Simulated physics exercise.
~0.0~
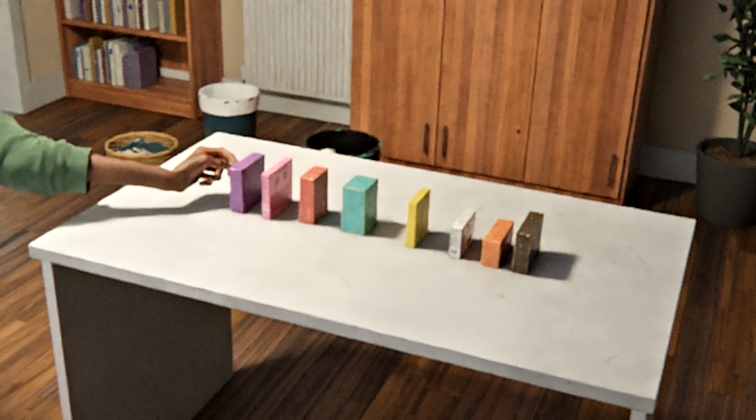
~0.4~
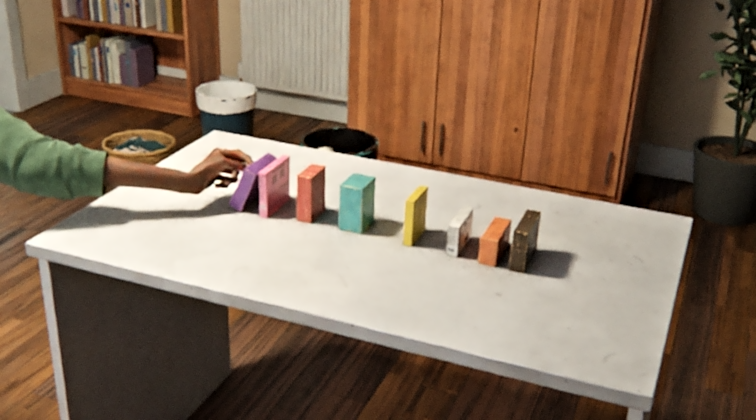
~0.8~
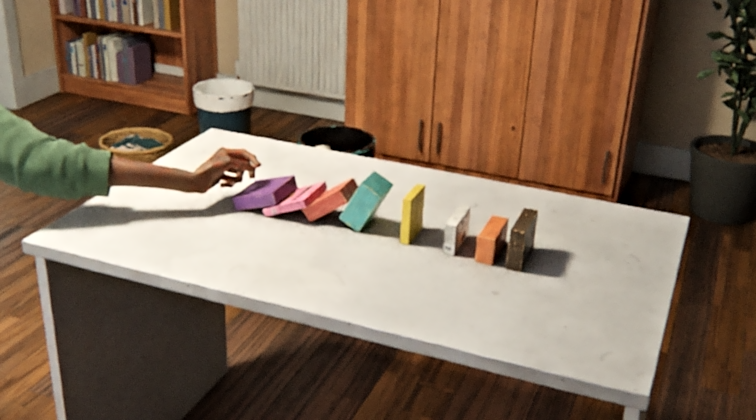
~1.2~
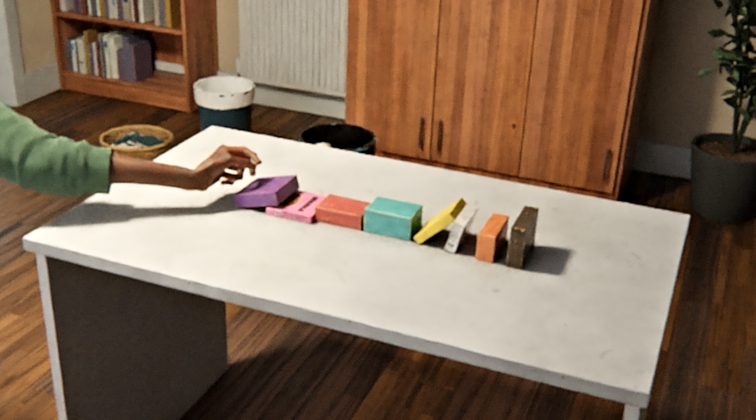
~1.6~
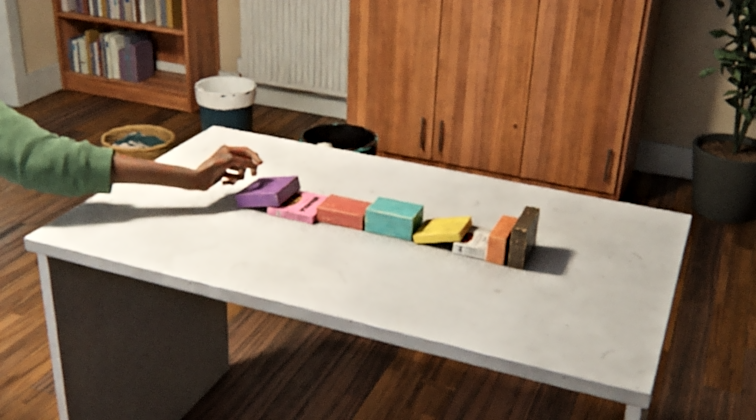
At first, a hand in a green sleeve reaches in from the left toward a row of small, colourful blocks and packets standing on a white table. The fingers tip the purple block right, against the pink packet. The pink packet goes down and the red block tips into the turquoise one, which leans in turn while the hand hovers behind. The red and turquoise blocks then fall flat, and the yellow board tilts onto the white packet. Finally, the yellow board and white packet drop too, leaving only the orange board and the dark block up at the right end.
